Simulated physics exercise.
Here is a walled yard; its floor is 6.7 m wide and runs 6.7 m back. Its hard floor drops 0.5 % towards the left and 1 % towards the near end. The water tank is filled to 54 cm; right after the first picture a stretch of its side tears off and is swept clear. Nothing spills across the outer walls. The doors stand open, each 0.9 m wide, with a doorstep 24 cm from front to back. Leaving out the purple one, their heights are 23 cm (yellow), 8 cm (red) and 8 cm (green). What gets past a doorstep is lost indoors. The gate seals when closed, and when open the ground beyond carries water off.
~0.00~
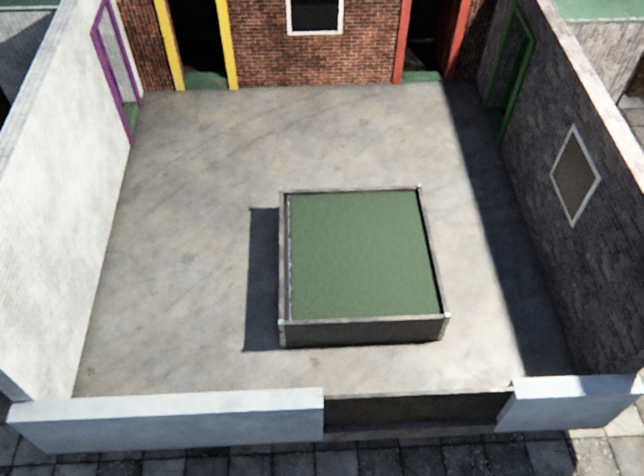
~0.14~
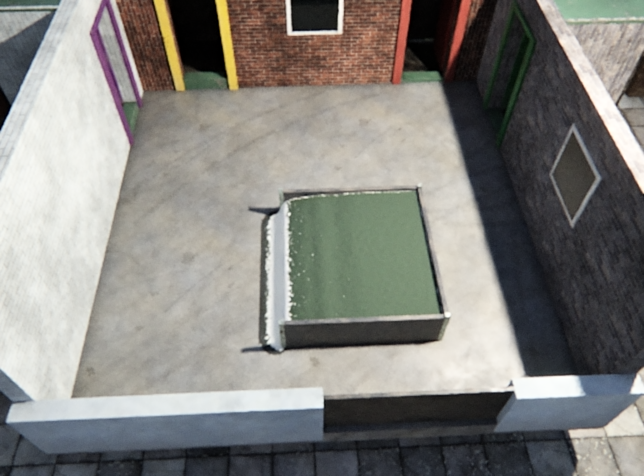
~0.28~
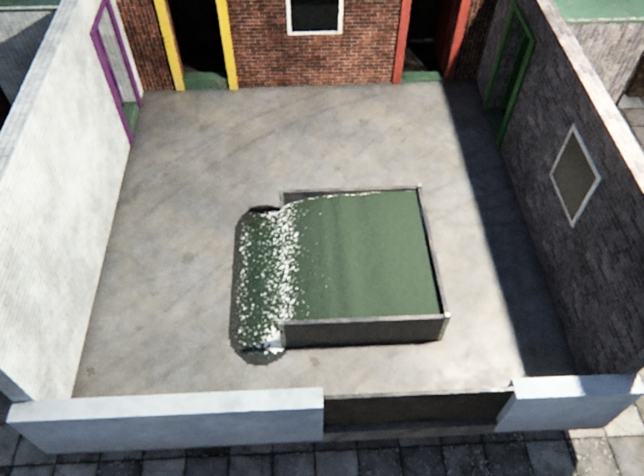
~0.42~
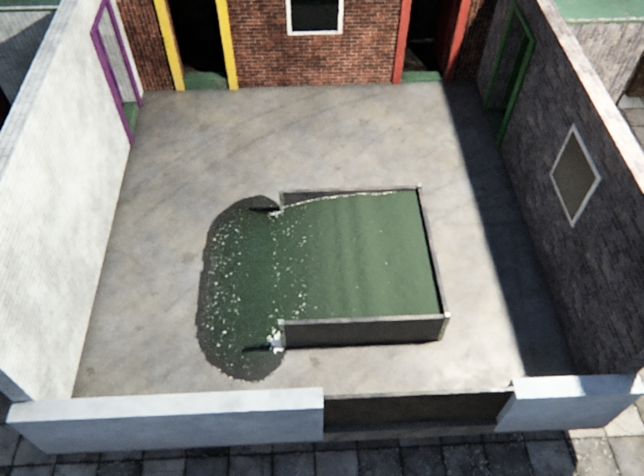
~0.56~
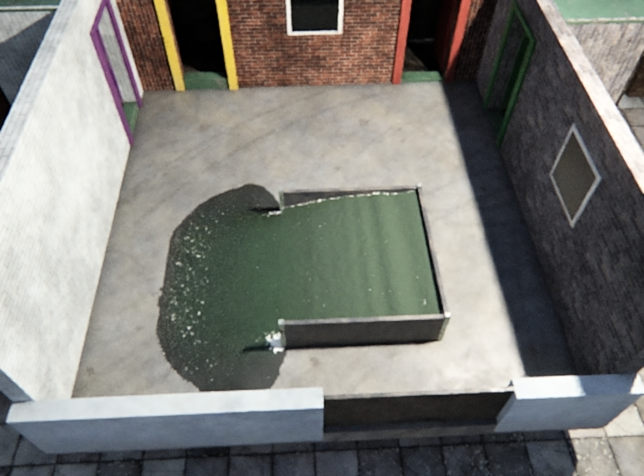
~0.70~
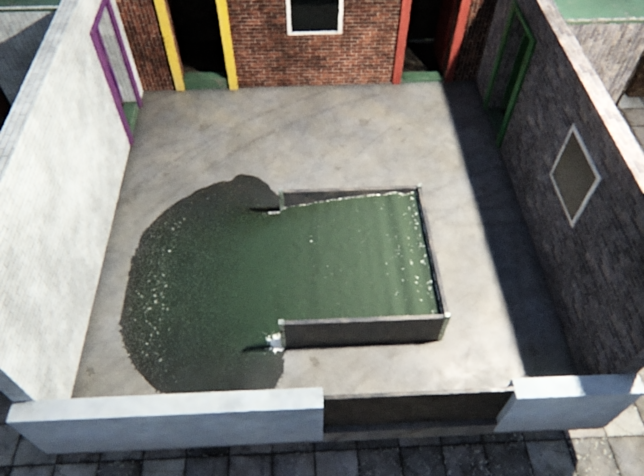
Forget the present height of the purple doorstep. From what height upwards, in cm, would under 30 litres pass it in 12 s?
At least 8 cm or so.
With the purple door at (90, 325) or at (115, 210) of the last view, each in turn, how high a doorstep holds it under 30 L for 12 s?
About 26 and 17 cm.
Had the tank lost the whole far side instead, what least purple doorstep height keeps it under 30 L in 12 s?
Then roughly 16 cm.
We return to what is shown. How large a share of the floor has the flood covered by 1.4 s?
Near 30 per cent is wet.
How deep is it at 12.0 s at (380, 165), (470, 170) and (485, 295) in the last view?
Roughly 8, 6 and 7 cm, in turn.
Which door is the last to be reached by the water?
The green one.
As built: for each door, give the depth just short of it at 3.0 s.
In cm: Purple 10, yellow 0, red 0, green 0.
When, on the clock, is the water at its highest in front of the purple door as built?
Around 6.0 s.
After 1.4 s water covers 30 % of the floor, deepest (34 cm) near (97, 292); it has not reached the purple door.
After 3.0 s water covers 35 % of the floor, deepest (34 cm) near (65, 426); 10 cm at the purple door, 0 litres in over its 17 cm doorstep.
After 12.0 s water covers 100 % of the floor, deepest (10 cm) near (430, 249); 5 cm at the purple door, 0 litres in over its 17 cm doorstep.
At the purple door as built, the water arrived by 2.2 s and peaked near 13 cm at 6.2 s.
Run again over the same 12 s with other heights there, 47 litres in over 6.5 cm, 19 litres over 9 cm. The limit of 30 litres is kept from about 8 cm up.
